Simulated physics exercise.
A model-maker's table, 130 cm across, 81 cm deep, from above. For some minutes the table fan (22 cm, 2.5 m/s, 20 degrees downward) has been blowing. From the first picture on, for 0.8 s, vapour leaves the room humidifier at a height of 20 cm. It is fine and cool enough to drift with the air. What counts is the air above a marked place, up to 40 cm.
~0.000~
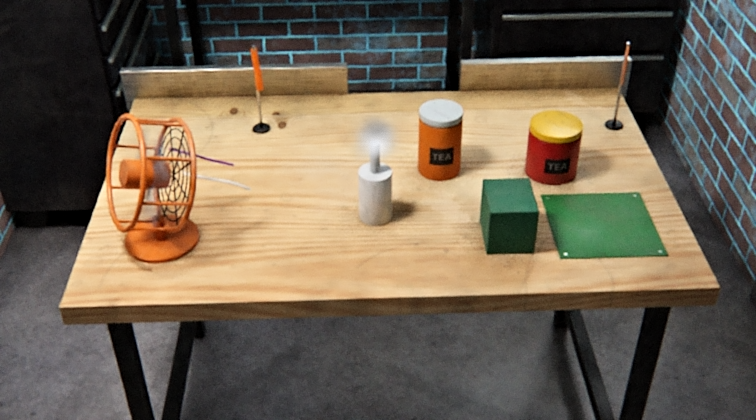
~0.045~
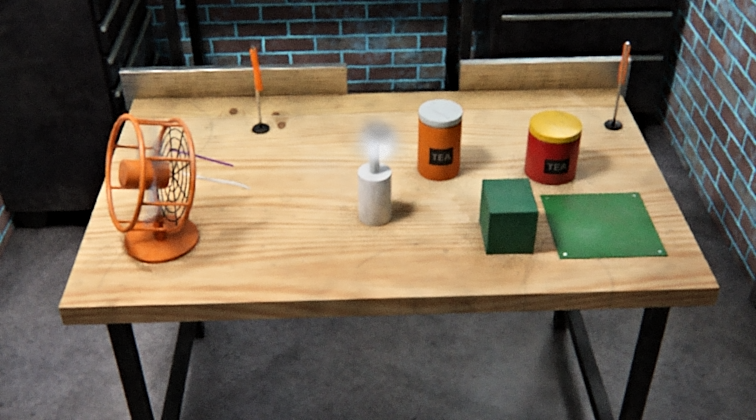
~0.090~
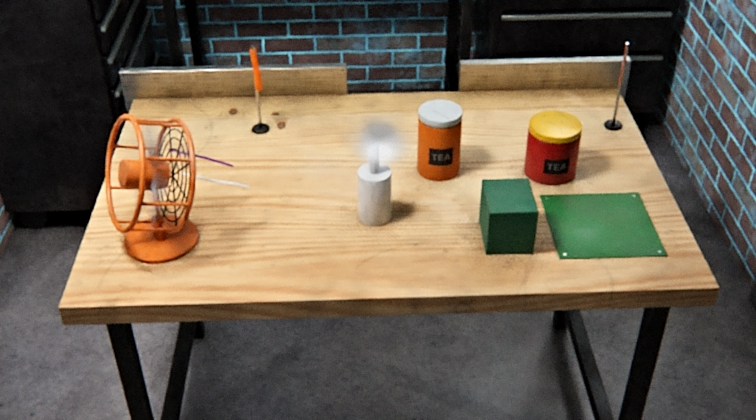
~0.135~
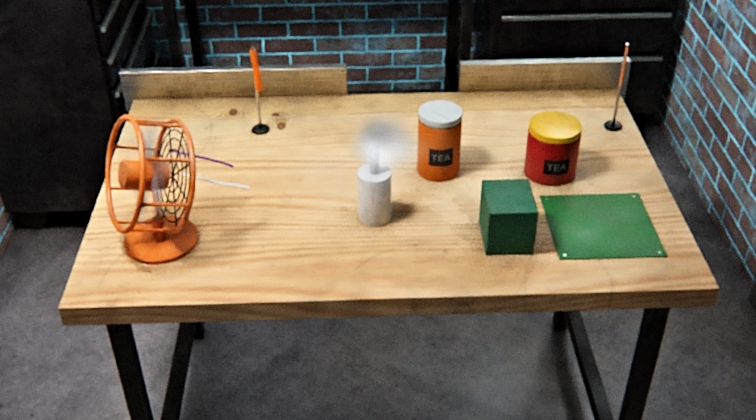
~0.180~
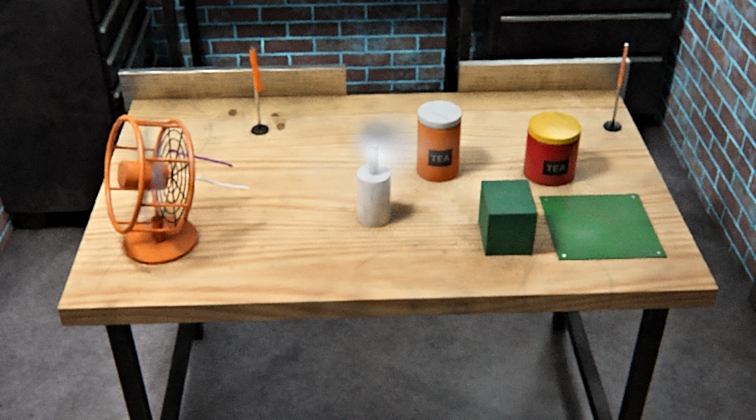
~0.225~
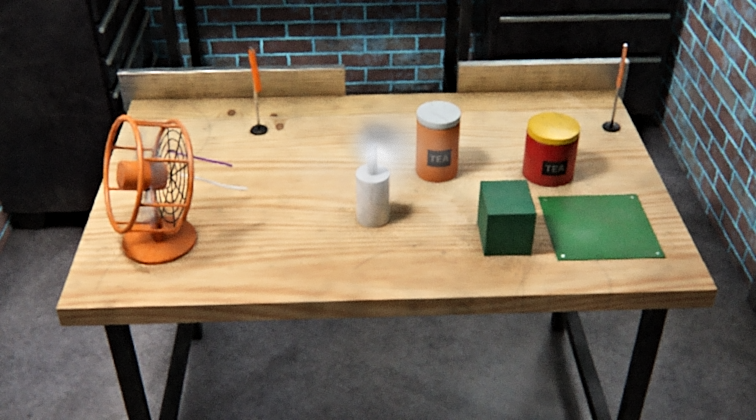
A wooden table with dark legs stands before a brick wall on a grey floor, seen from above and in front. An orange fan with thin ribbons is at left, a pale humidifier near the middle, orange and red tea jars, a green box and a flat green sheet at right, with two upright orange-marked sticks behind. Whitish vapour wavers slightly above the humidifier, while the view barely shifts.
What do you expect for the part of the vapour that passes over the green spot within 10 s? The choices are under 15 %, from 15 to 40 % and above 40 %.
It is over 40 % that passes there.
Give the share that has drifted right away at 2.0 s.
Near 50 %.
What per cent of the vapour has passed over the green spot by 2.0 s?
About 50 %.
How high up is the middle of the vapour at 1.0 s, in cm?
Roughly 14 cm up.
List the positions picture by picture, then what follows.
In the first frame, the vapour is thickest near (376, 138), the room humidifier stands at (375, 155) and the table fan is at (150, 174).
In the second frame, the vapour is thickest near (378, 142) and the green spot is centred on (601, 225).
In the third frame, the vapour is thickest near (380, 143), a ribbon ends at (260, 91) and a ribbon ends at (620, 84).
In the fourth frame, the vapour is thickest near (382, 145) and reaches out to (405, 148), the top of a jar is at (556, 124) and the top of a jar is at (440, 111).
In the fifth frame, the vapour is thickest near (383, 146) and reaches out to (422, 147).
In the sixth frame, the vapour is thickest near (385, 147) and reaches out to (442, 149), a ribbon ends at (259, 91) and a ribbon ends at (618, 86).
By 1.0 s, 25 % has passed over the green spot; 4 % has left the area, and the middle of the rest is near (530, 149).
By 2.0 s, 52 % has passed over the green spot; 50 % has left the area, and the middle of the rest is near (674, 165).
By 4.0 s, 55 % has passed over the green spot; 89 % has left the area.
By 10.0 s, 55 % has passed over the green spot; 100 % has left the area.
